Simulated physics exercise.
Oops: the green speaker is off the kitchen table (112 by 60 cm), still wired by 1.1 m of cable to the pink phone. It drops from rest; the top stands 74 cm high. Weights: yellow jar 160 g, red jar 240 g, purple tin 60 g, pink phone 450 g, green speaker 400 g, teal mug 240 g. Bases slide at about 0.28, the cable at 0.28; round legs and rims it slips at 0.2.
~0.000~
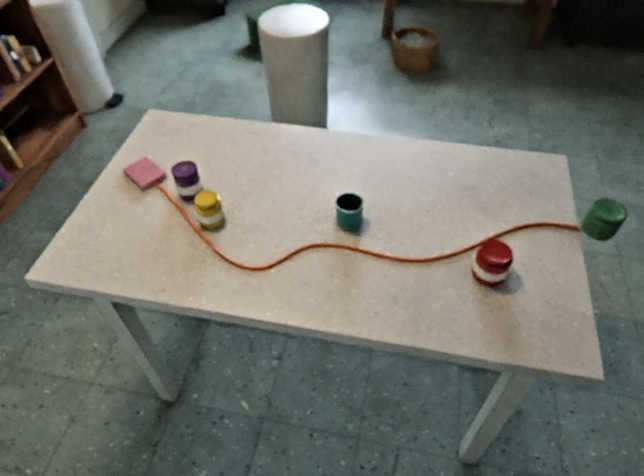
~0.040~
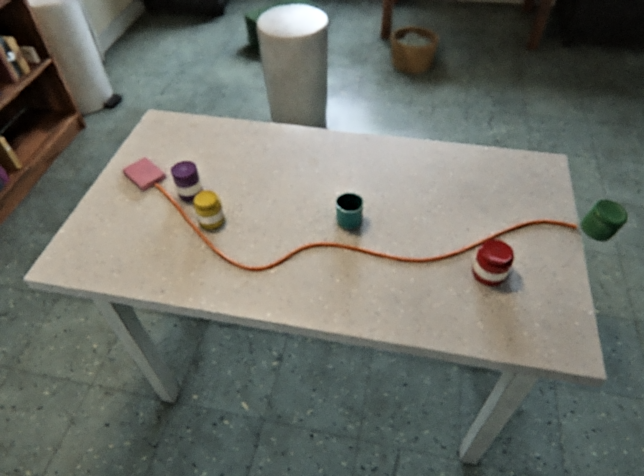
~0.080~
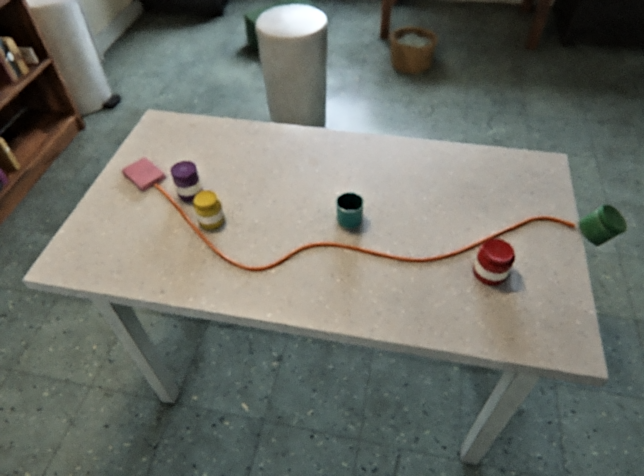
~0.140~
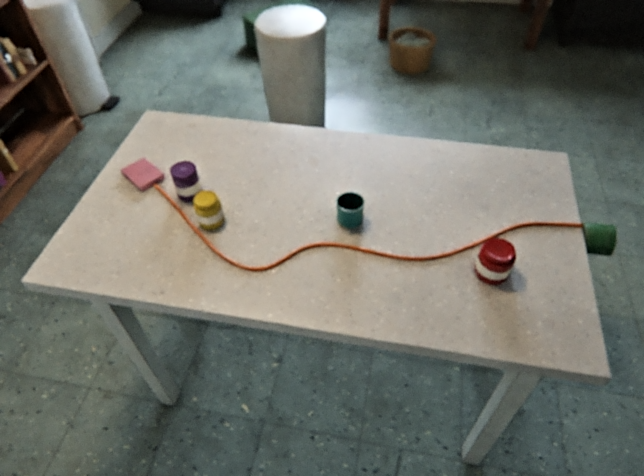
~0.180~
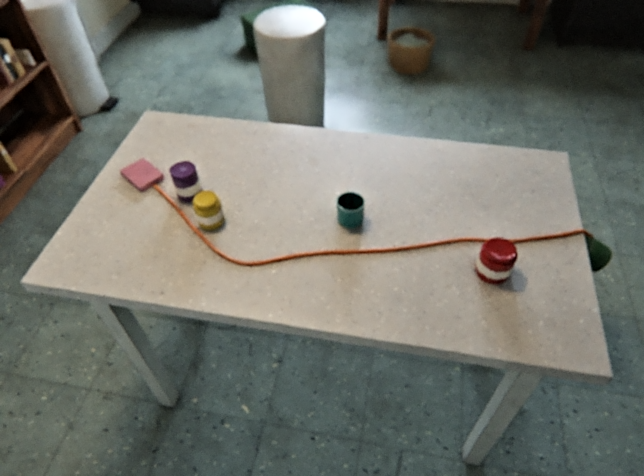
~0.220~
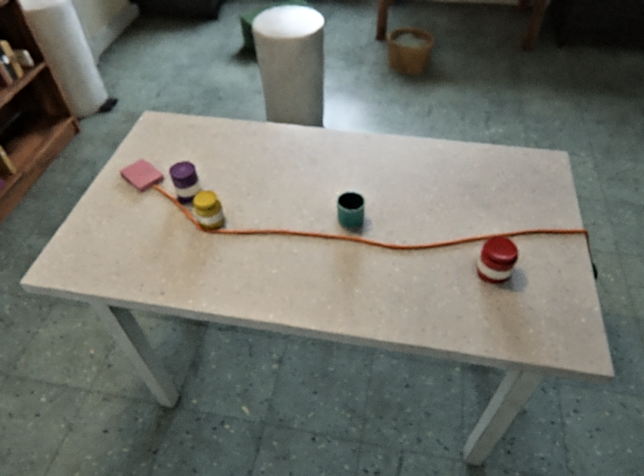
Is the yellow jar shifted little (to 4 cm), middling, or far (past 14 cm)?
Result: Yellow jar reaches the top band.
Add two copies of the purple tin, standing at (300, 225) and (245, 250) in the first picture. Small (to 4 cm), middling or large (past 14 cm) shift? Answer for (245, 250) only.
There: Large.
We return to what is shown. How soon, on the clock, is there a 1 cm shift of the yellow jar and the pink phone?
Yellow jar 0.26 s, pink phone 0.28 s.
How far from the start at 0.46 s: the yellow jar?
About: Yellow jar 20 cm.
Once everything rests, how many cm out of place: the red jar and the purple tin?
About: Red jar 0 cm, purple tin 8 cm.
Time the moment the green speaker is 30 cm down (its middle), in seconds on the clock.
That is: 0.50 s.
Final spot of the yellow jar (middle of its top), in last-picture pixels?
Near (280, 119).
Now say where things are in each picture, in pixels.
Yellow jar (206, 197); cable runs through (532, 224) (443, 257) (337, 245) (238, 265) (180, 209), in the first frame.
Green speaker (610, 210); cable runs through (531, 223) (337, 245) (179, 209), in the second frame.
Green speaker (602, 225); cable runs through (530, 220) (338, 245) (179, 209), in the third frame.
Green speaker (596, 239); cable runs through (536, 224) (339, 245) (179, 210), in the fourth frame.
Green speaker (589, 253); cable runs through (562, 235) (350, 252) (178, 210), in the fifth frame.
Yellow jar (206, 198); cable runs through (585, 231) (372, 243) (267, 231) (182, 208), in the sixth frame.
By 0.5 s, the cable's tail end at (187, 200); yellow jar 22 cm off its start, green speaker over the edge, pink phone 10 cm off its start.
By 0.7 s, the cable's tail end at (243, 212); yellow jar 31 cm off its start, pink phone 24 cm off its start, green speaker over the edge.
By 1.0 s, the cable's tail end at (316, 226); yellow jar 31 cm off its start at (279, 119), pink phone 41 cm off its start at (294, 219), green speaker over the edge.
By 1.2 s, the cable's tail end at (379, 230); yellow jar 31 cm off its start, pink phone 55 cm off its start, green speaker over the edge.
By 2.4 s, the cable's tail end at (387, 231); yellow jar 31 cm off its start at (280, 119), pink phone 57 cm off its start at (368, 235), green speaker over the edge, teal mug 9 cm off its start at (393, 199).
